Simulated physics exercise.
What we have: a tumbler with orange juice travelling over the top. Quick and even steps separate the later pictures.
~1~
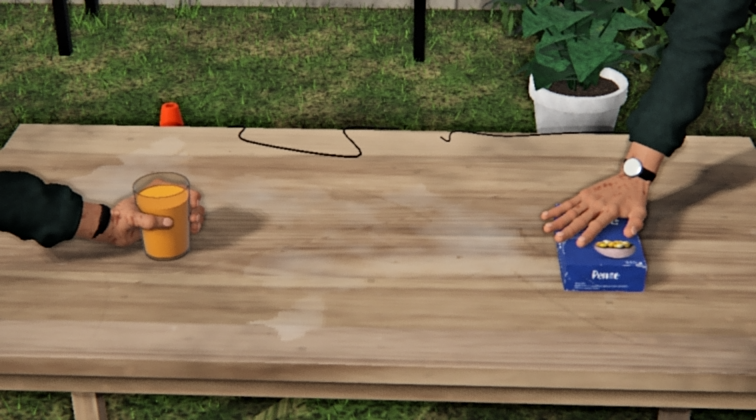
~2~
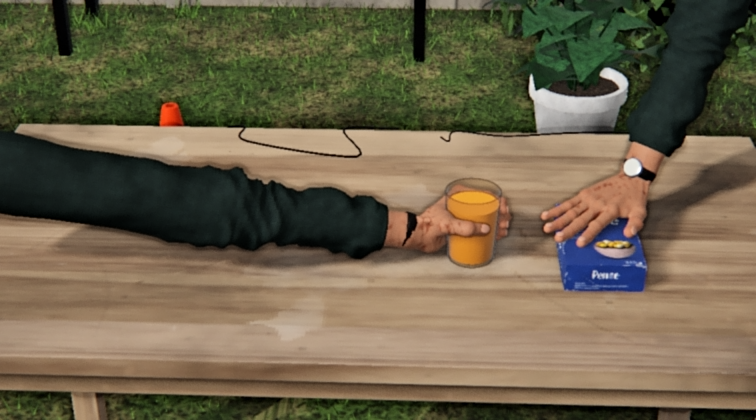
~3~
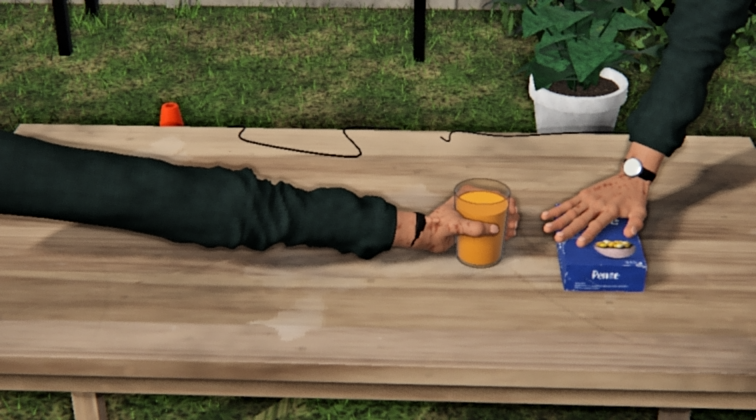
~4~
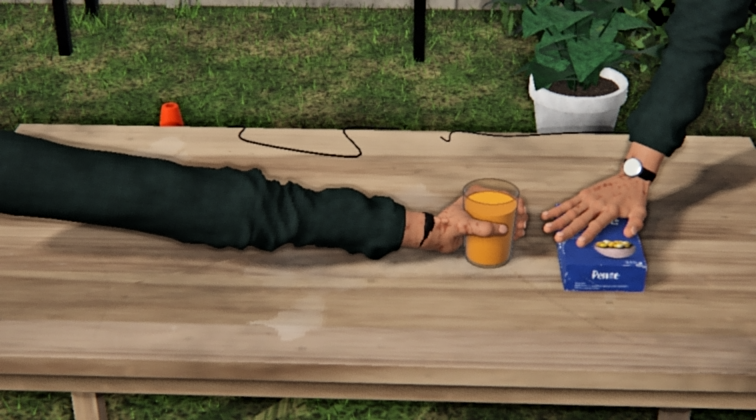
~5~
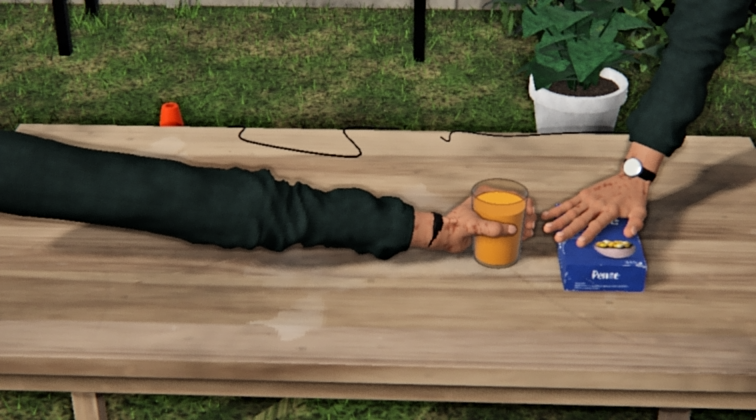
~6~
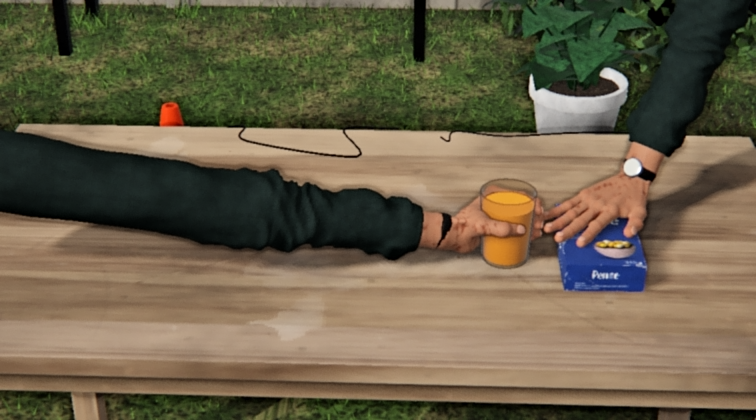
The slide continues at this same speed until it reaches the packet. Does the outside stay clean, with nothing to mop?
No overflow.
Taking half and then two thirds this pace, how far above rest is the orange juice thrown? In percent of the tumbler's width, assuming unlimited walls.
Roughly 10 per cent, then 10 per cent.
Shortly, the tumbler meets the packet.
Then, the orange juice surges up the wall; the wave climbs under half way to the rim.
At the finish, the tumbler stands at the packet; none is lost.
